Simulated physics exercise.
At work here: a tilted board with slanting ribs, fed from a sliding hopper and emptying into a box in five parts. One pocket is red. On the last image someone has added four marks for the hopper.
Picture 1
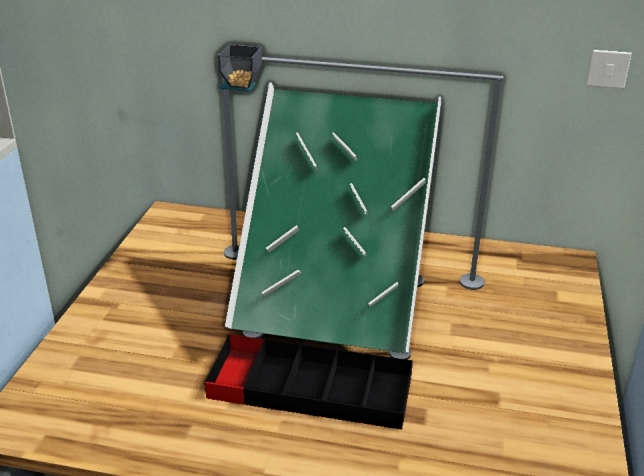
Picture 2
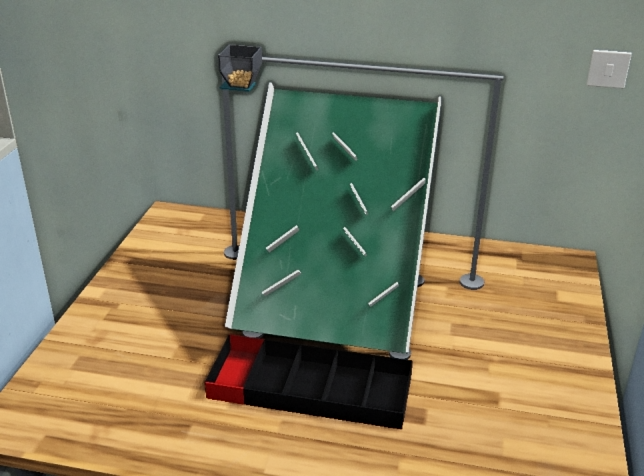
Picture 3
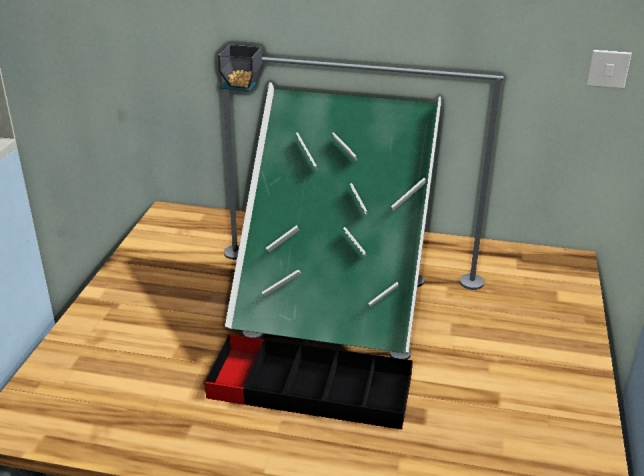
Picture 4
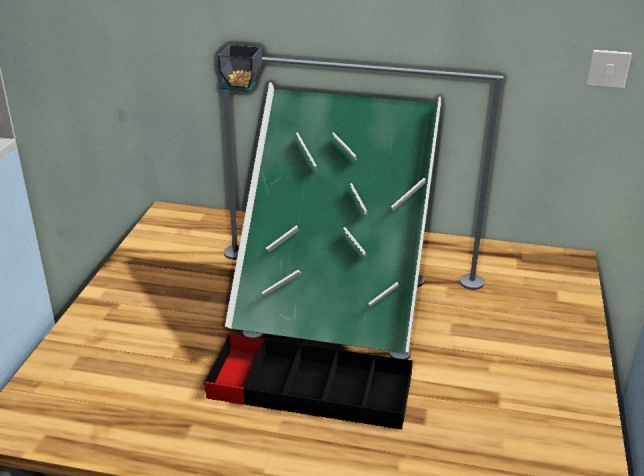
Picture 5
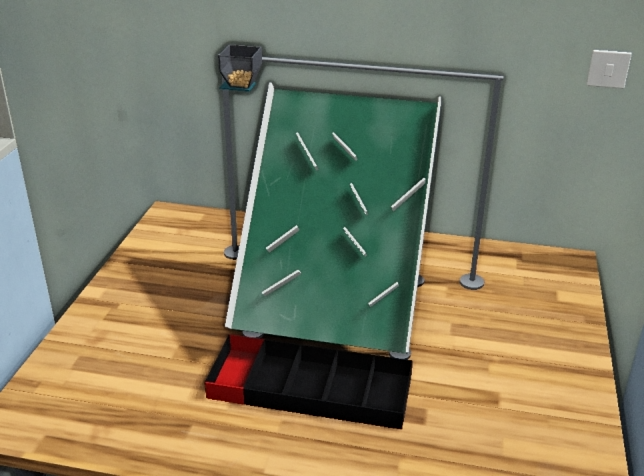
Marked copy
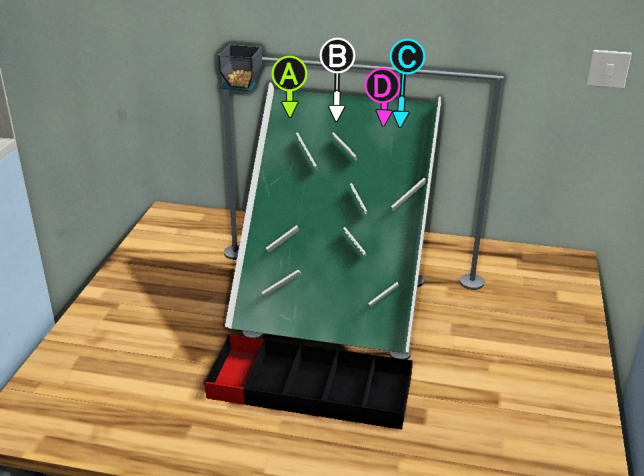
Green tilted board with slanting white ribs standing above a divided box with one red pocket, hopper at upper left, nothing moving.
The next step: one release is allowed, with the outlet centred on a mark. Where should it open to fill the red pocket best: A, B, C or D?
A.
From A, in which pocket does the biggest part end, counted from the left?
The first from the left.
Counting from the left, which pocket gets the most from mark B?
The third from the left.
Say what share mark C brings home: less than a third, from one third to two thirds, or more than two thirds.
It is less than a third.
On the marked copy, mark A meets the board at (289, 111); mark B meets the board at (336, 115); mark C meets the board at (400, 121); mark D meets the board at (383, 119).
With A, the bulk in the red pocket, a small share in other pockets, a small share outside the box.
With B, only a few in the red pocket, all but a few in other pockets, a small share outside the box.
With C, none at all in the red pocket, all but a few in other pockets.
With D, none at all in the red pocket, the whole lot in other pockets.
